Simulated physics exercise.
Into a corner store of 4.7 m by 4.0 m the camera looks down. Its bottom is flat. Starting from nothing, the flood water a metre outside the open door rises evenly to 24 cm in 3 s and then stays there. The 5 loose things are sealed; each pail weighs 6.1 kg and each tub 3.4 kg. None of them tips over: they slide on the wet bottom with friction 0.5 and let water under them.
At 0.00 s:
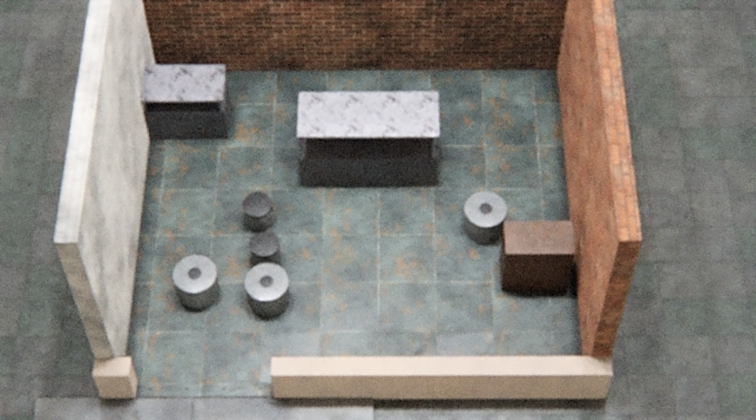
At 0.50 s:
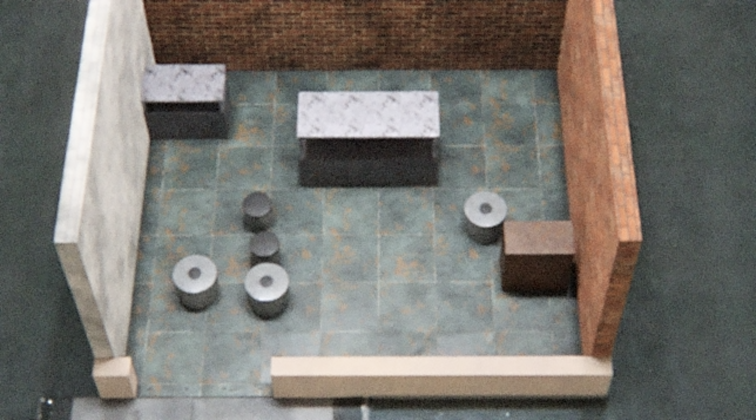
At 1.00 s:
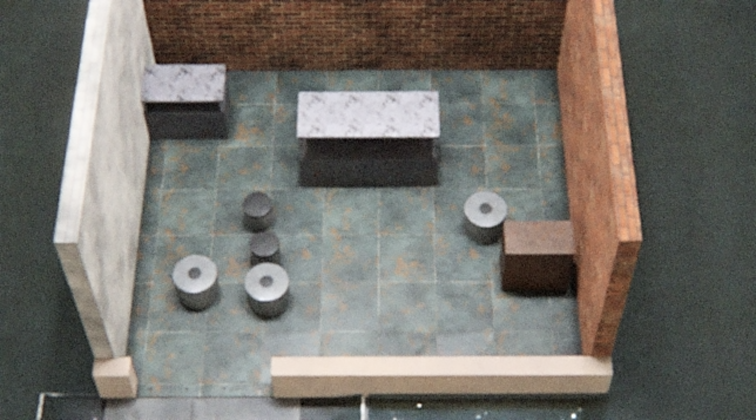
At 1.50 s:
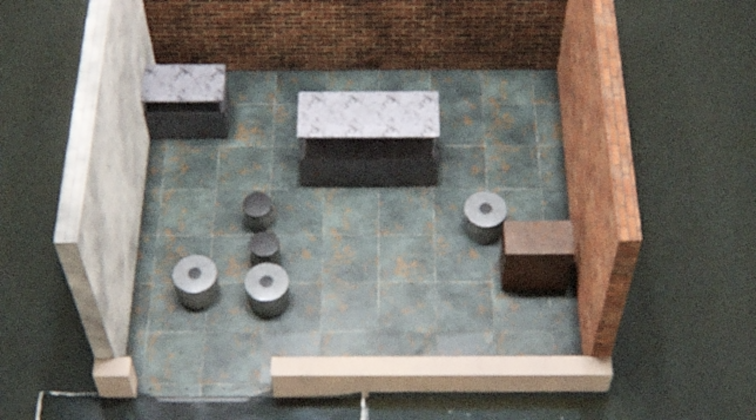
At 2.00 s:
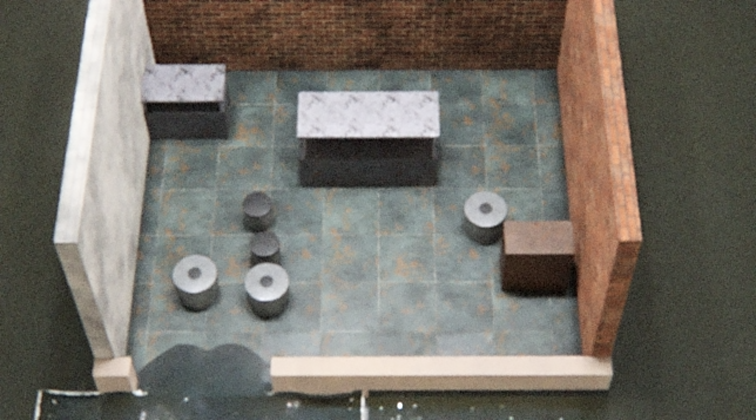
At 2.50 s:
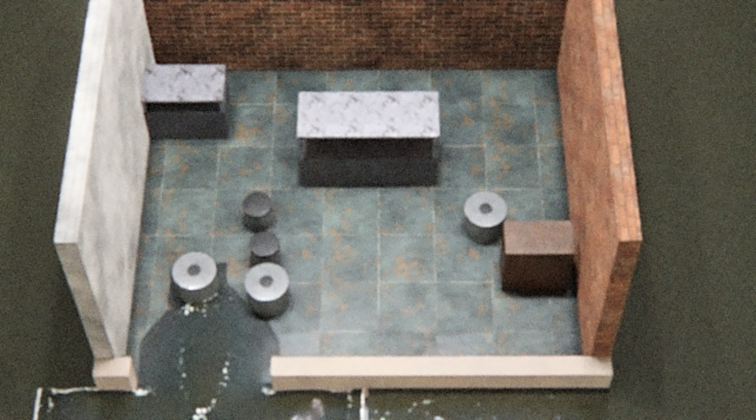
Dark water rising around a small walled room with a tiled floor, then spreading in through the front gap toward grey cylinders.
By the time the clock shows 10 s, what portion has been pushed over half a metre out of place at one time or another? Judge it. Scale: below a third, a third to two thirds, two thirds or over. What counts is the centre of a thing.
On that scale, two thirds or over.
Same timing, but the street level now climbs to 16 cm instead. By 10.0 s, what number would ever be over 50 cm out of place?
Under that setup the answer is 5.
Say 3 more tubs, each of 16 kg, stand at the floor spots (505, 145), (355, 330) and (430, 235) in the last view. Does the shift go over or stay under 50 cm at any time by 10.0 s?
In order: Below the mark, below the mark, below the mark.
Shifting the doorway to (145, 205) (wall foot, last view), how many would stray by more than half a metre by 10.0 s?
The count would be 4.
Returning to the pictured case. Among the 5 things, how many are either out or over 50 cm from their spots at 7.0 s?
The number comes to 5.
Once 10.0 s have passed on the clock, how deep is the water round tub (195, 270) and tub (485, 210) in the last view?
Depth approx. 11 cm / 14 cm.
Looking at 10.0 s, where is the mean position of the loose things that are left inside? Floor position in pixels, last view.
Mean position: Approximately (508, 208).
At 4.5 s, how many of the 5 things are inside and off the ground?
Count: 1.
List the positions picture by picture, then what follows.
The first picture shows a tub at (195, 274), on the bottom; a pail at (264, 244), on the bottom; 0.0 m2 under water; 0 of 5 have shifted.
The second picture shows a tub at (195, 274), on the bottom; a pail at (264, 244) rests on the ground; water covers 0.0 m2; 0 of 5 have shifted.
The third picture shows a tub at (195, 274), on the bottom; a pail at (264, 244), on the bottom; 0.0 m2 under water; 0 of 5 have shifted.
The fourth picture shows a tub at (195, 274), on the bottom; a pail at (264, 244) rests on the ground; 0.0 m2 under water; 0 of 5 have shifted.
The fifth picture shows a tub at (195, 274), on the bottom; a pail at (264, 244), on the bottom; water covers 0.4 m2; 0 of 5 have shifted.
The sixth picture shows a tub at (194, 271), on the bottom, 4 cm from its start; a pail at (264, 244) rests on the ground; water covers 1.1 m2; 0 of 5 have shifted.
After 3.5 s 1 of 5 are over 50 cm from their spots; 0 afloat.
After 4.5 s 4 of 5 are over 50 cm from their spots; 1 afloat.
After 7.0 s 5 of 5 are over 50 cm from their spots; 3 afloat.
After 10.0 s 5 of 5 are over 50 cm from their spots, and 5 have been at some point; 5 afloat.
